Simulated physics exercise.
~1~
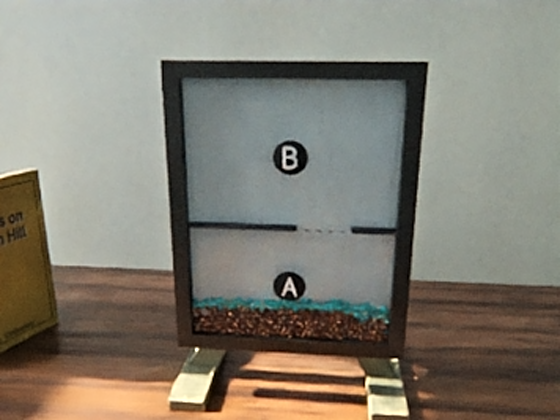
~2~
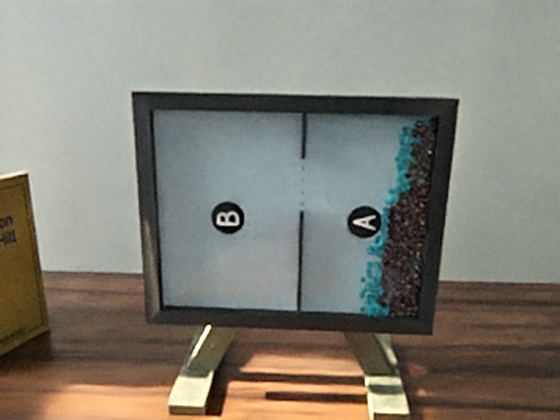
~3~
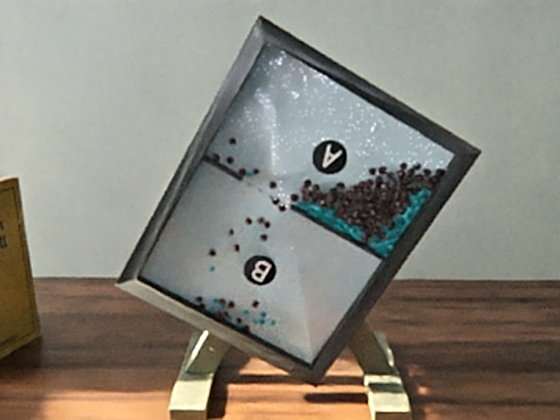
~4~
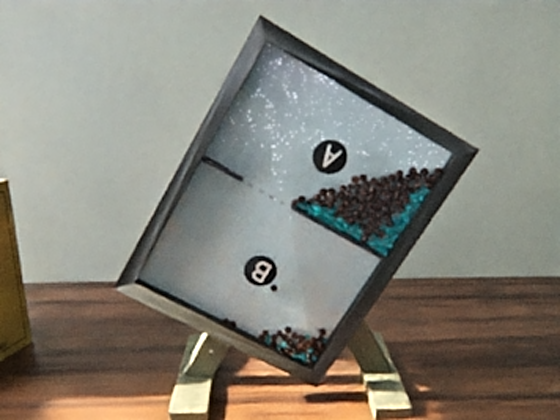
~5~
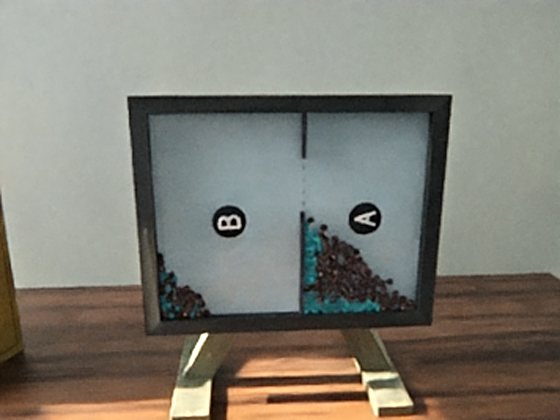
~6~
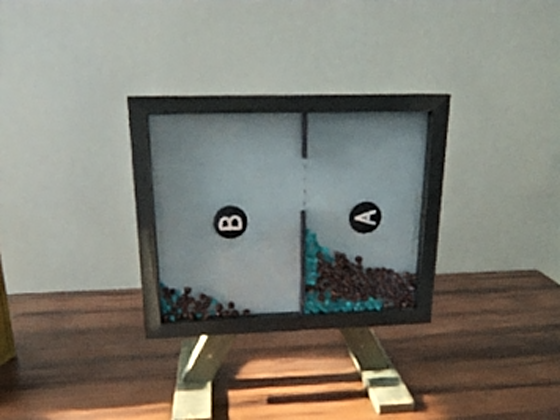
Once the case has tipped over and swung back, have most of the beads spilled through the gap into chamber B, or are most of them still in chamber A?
Most of the beads are still in chamber A, which holds plenty of them. Only part of them have dropped through the gap and ended up in chamber B.
